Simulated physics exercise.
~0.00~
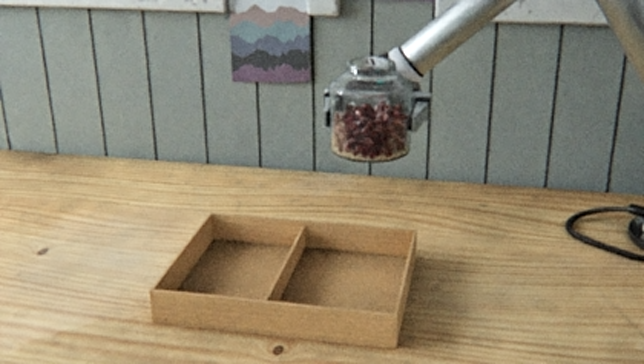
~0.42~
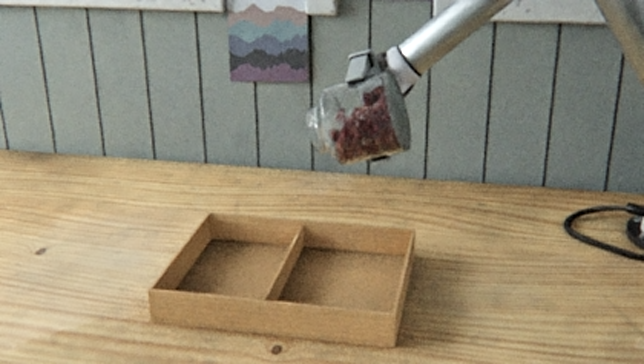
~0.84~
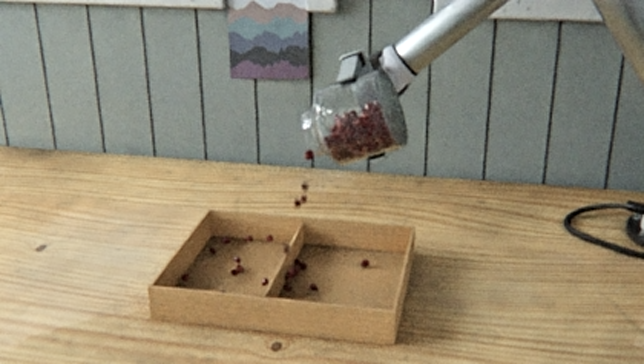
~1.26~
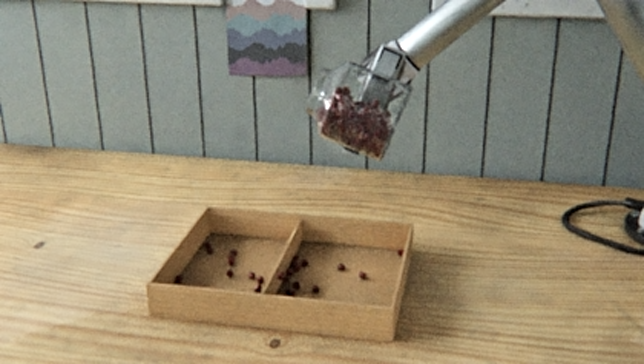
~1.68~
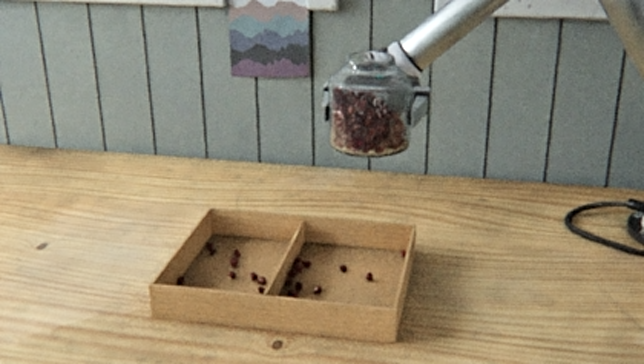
A clear jar of dark red beans, held by a grey robot arm, tipped over to the left above a divided cardboard-coloured tray and spilled a few into both sections, then was turned upright again, still holding most of its beans.
